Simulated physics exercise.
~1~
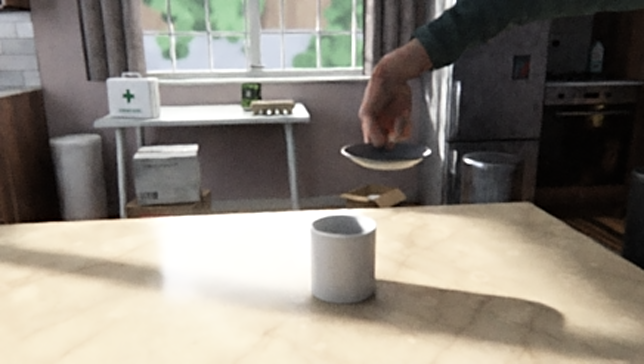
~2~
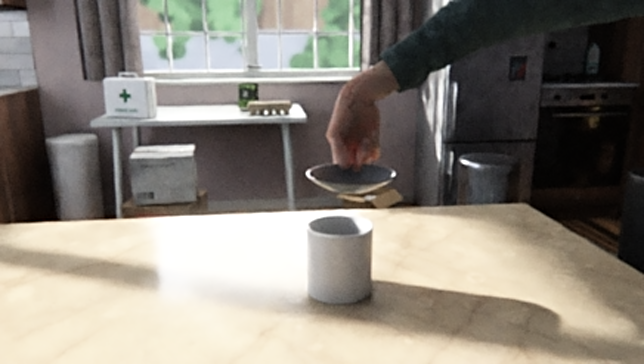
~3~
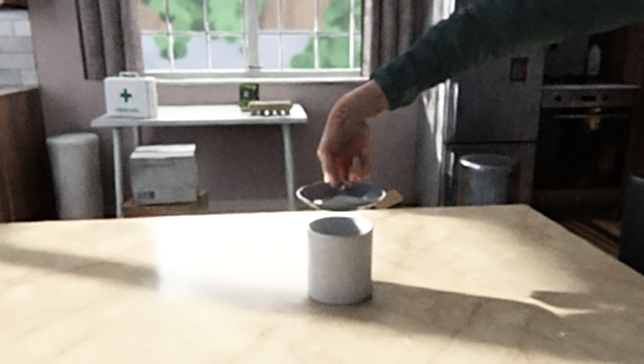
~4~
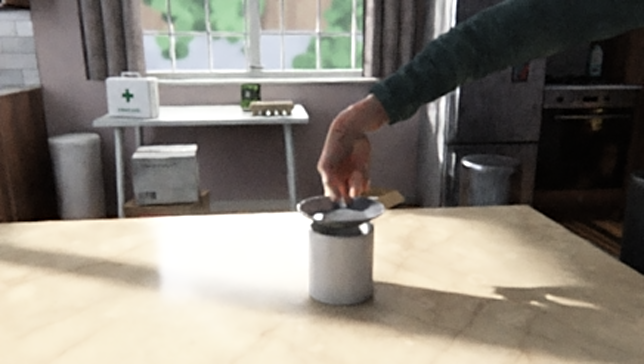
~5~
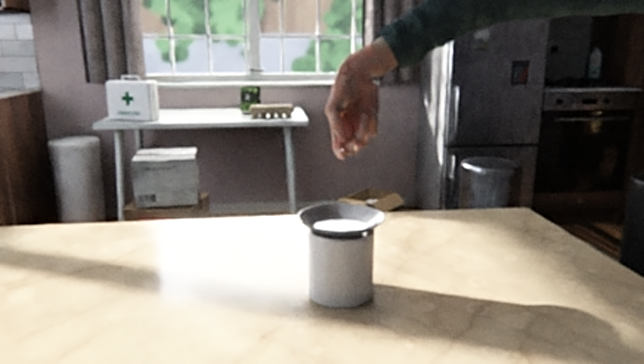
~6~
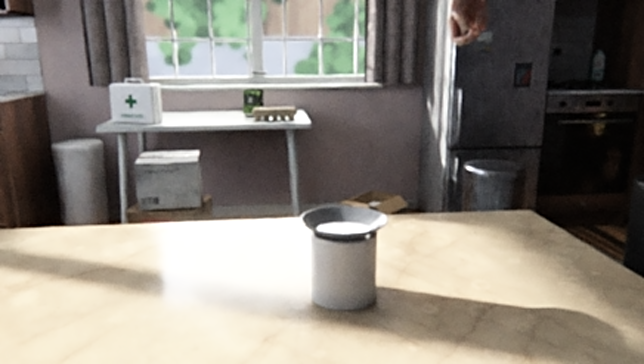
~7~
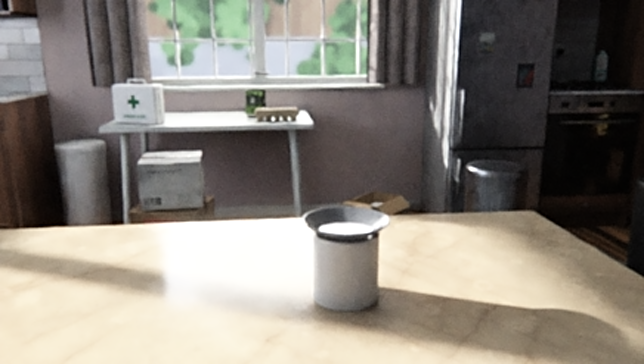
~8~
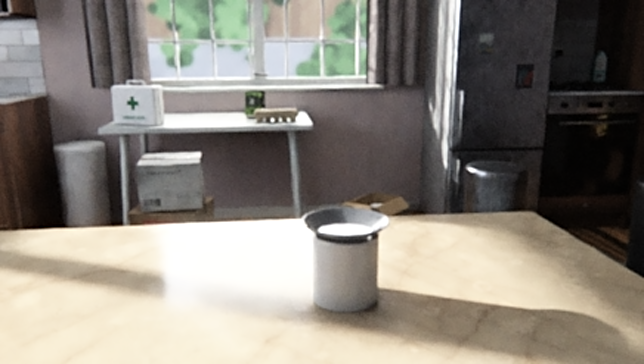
A hand in a dark green sleeve lowered a grey saucer leftward and down onto a pale cup standing on a sunlit table, then let go and drew back out of view, leaving the saucer resting on the rim and covering the opening.
